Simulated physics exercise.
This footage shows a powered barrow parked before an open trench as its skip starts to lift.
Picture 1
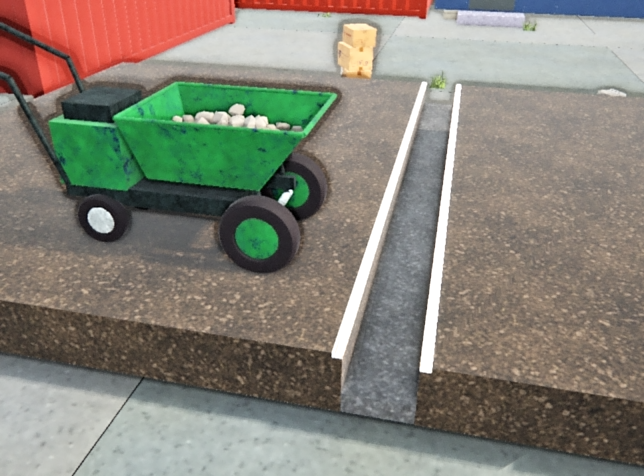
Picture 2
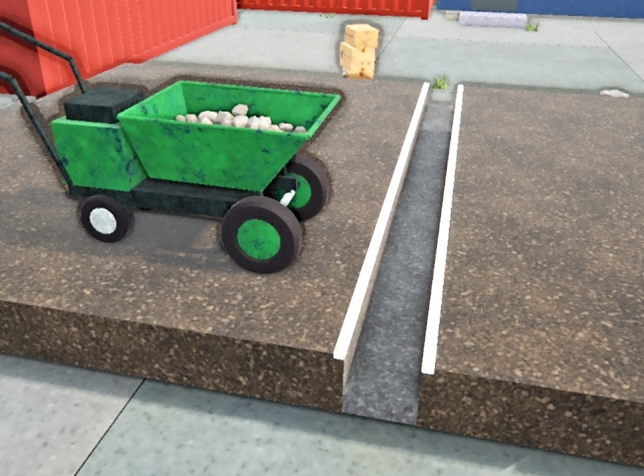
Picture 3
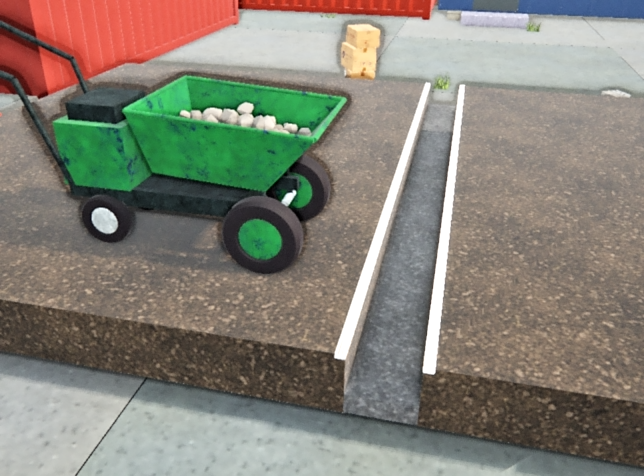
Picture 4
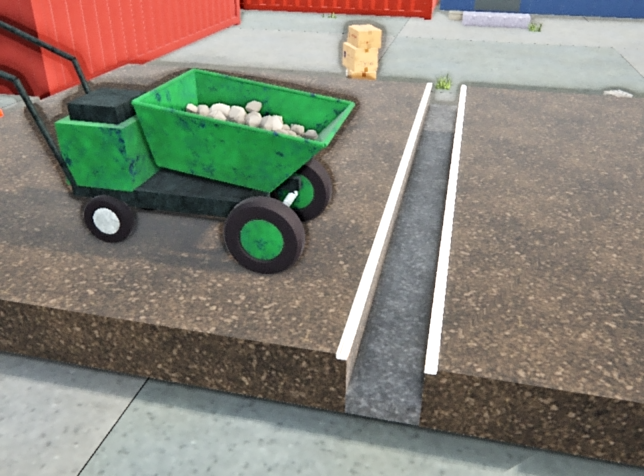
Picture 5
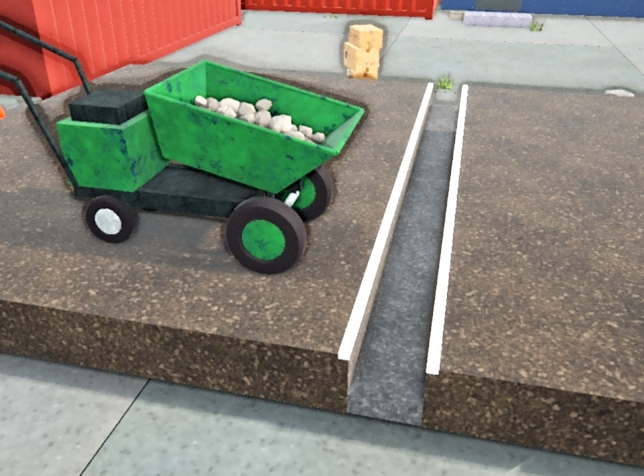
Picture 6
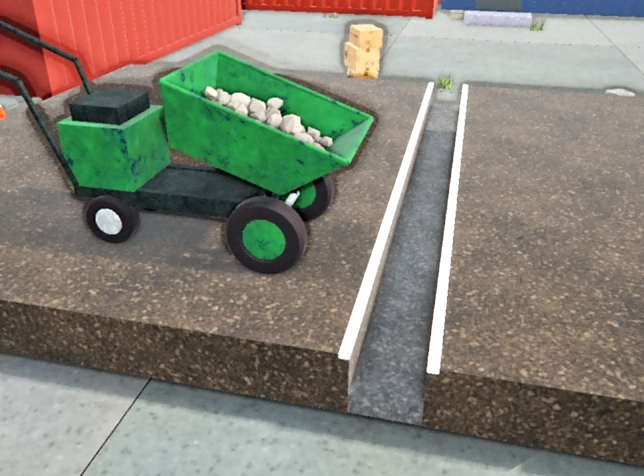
On a raised brown surface with red containers behind, a green powered barrow holding pale broken stones stands parked to the left of an open, white-edged trench, its skip level. The skip starts to lift at the back, barely at first, then tilts clearly toward the trench, the stones still inside.
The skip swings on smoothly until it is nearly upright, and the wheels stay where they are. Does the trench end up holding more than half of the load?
Yes, the greater part of the load will drop inside the trench.
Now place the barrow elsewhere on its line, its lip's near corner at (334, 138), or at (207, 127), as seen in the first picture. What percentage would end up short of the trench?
Trial 1 around 0 %, trial 2 around 40 %.
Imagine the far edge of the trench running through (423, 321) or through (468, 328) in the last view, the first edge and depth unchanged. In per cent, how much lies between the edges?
Roughly 80 per cent, then roughly 100 per cent.
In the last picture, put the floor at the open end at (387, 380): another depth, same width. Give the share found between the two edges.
It works out to some 60 per cent.
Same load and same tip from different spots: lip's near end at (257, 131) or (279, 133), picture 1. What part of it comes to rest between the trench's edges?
The first gives close to 50 per cent and the second 80 per cent.
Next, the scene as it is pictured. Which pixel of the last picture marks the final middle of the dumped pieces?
Near (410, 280).
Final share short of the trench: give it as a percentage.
0 percent.
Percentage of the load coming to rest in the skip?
Around 10 in a hundred.
Soon, skip tipped steeply; all in the skip.
A while on, skip tipped right over; most in the skip; about a quarter in or heaped over the trench; a stray few falling.
Towards the end, skip tipped right over; a small part in the skip; most in or heaped over the trench; a stray few beyond it.
Finally, skip tipped right over; a small part in the skip; most in or heaped over the trench; none beyond it.
